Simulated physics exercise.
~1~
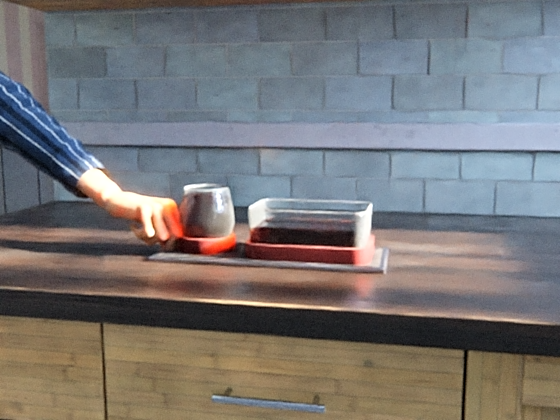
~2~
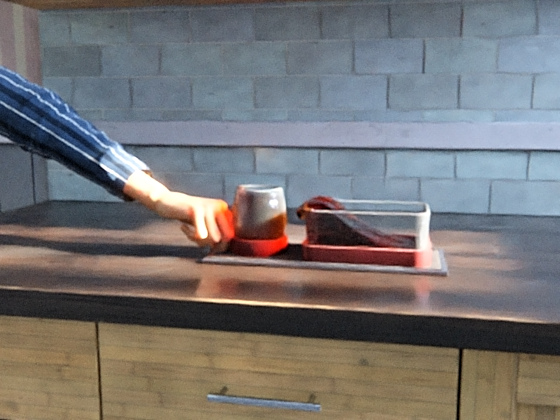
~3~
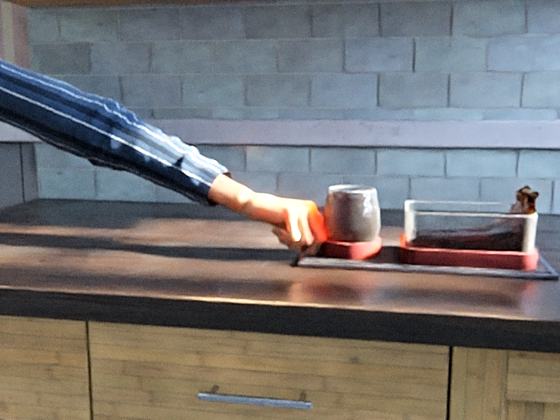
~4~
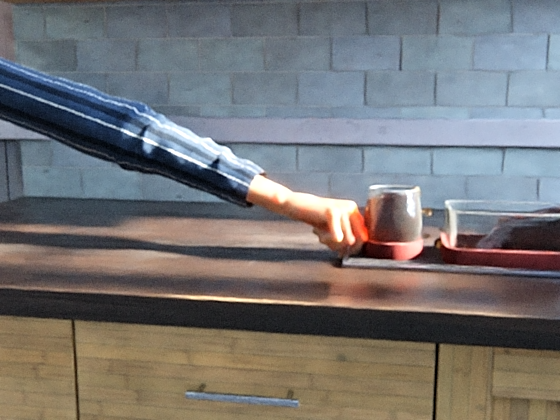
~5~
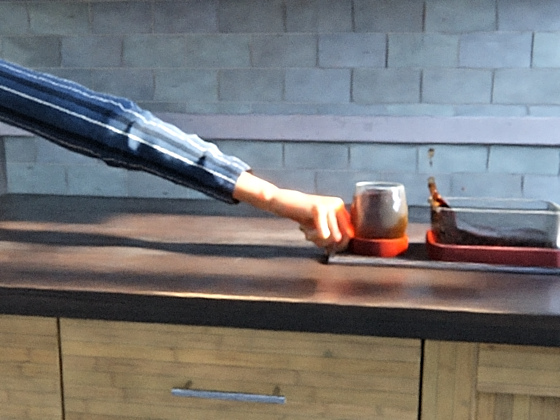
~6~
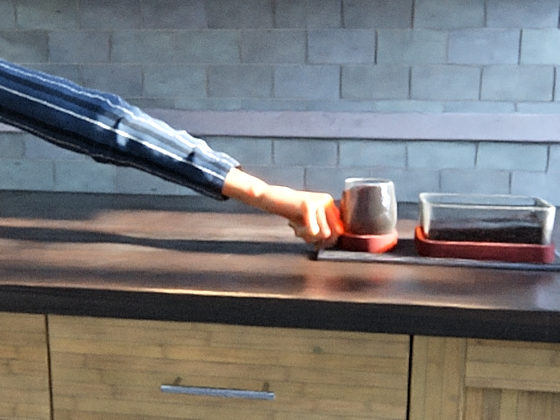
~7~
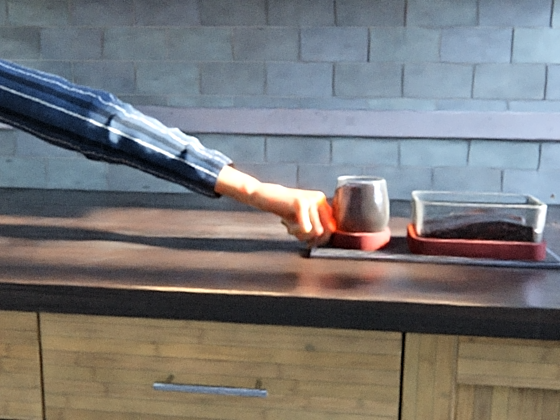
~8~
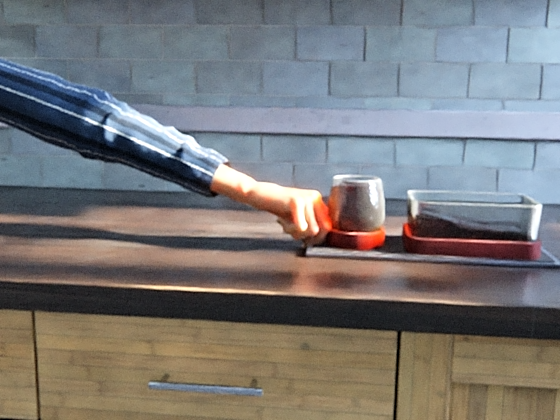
A dark tray slides along a dark wooden counter, seen from the front, with pale wooden drawers below and a grey-blue tiled wall behind. On it stand a rounded stemless glass at left and a clear rectangular food box at right, both open, holding dark tea and set in red holders. A hand in a navy striped sleeve pushes the tray smoothly to the right. The tea surges in the box, rising at its right end and splashing above the rim, then leaps up at its left side. The tray stops, and the tea settles lower, the hand still beside the glass.
